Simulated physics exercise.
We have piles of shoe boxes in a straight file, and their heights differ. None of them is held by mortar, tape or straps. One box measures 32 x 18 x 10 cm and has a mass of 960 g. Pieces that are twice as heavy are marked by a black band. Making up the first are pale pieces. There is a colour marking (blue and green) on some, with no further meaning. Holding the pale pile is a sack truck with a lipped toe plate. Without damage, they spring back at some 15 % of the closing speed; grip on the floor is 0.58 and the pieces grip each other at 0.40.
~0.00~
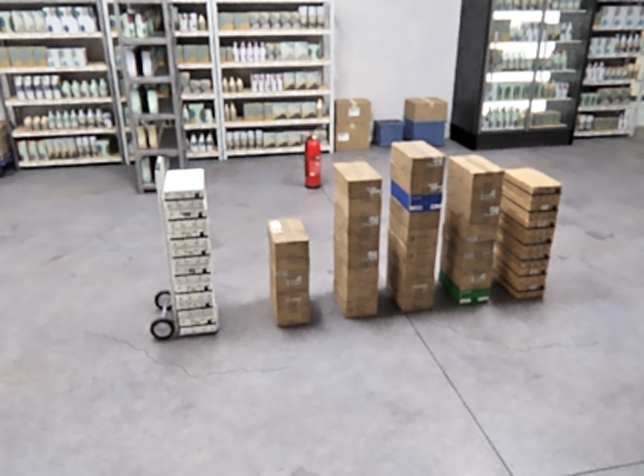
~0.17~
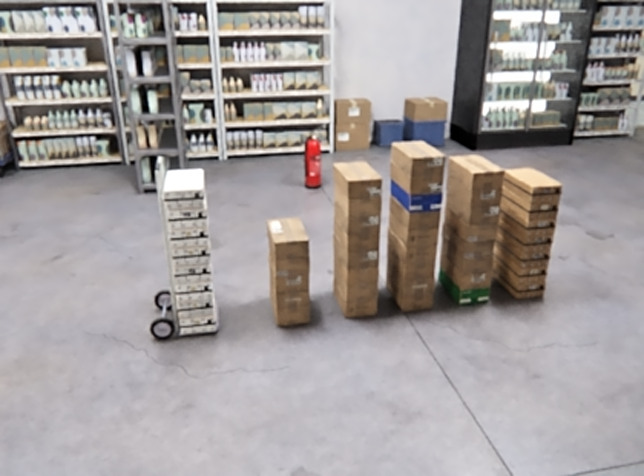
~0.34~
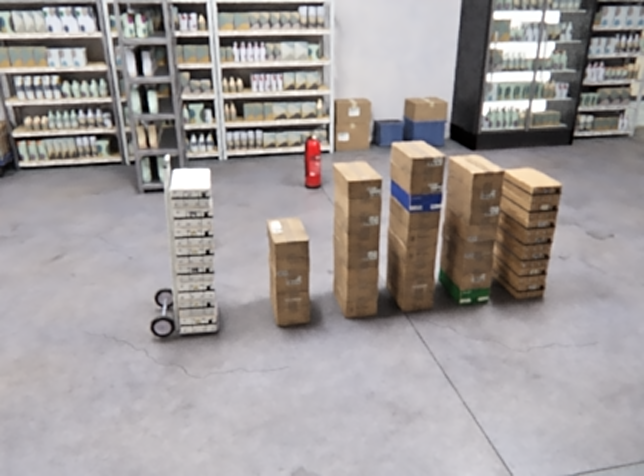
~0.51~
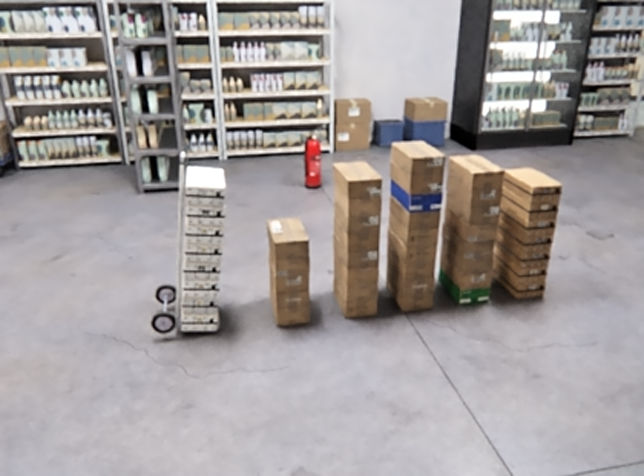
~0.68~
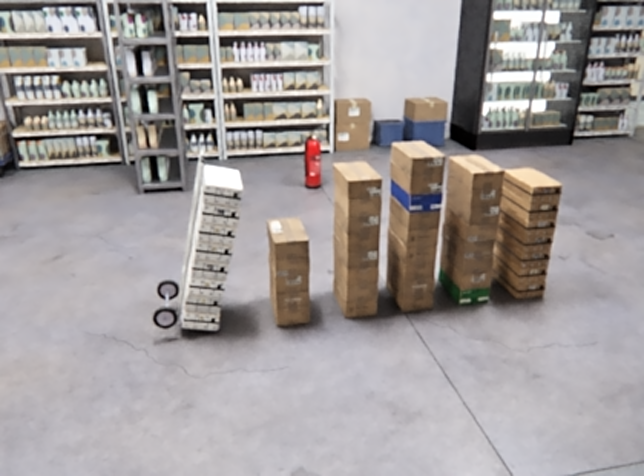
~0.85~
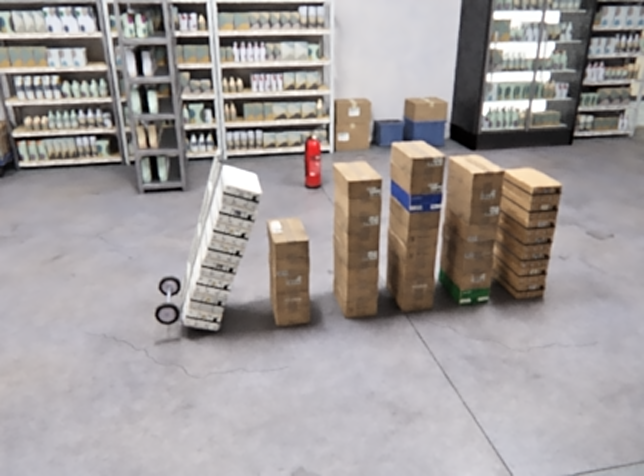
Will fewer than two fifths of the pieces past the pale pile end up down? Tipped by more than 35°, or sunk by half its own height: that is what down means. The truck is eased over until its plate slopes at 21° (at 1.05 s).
No.
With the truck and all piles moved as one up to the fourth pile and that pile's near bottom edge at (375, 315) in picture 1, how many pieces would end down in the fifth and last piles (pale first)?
Down per pile: Fifth 7; last 6.
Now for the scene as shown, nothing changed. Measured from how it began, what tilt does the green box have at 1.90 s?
Close to 0° of tilt compared with the start.
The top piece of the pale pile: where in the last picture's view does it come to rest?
Resting point in the last picture: Around (362, 248).
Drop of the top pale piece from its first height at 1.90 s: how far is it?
About 28 cm.
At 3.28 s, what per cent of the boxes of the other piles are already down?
At that moment 70 per cent.
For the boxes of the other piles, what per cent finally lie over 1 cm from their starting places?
Share: 100 in a hundred.
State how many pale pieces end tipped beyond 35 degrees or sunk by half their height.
Count: 7.
After 1.90 s, 7 of the pale pile down; 1 of the 37 other boxes down; blue box leaning 7°.
After 3.28 s, 7 of the pale pile down; 26 of the 37 other boxes down; blue box leaning 37°, 17 cm lower; green box leaning 33°.
At rest (4.7 s), 7 of the pale pile down; 35 of the 37 other boxes down; blue box leaning 36°, 28 cm lower; green box leaning 36°. That is 95 per cent. As the last picture would show them, middles, blue box near (524, 230), green box near (471, 276).
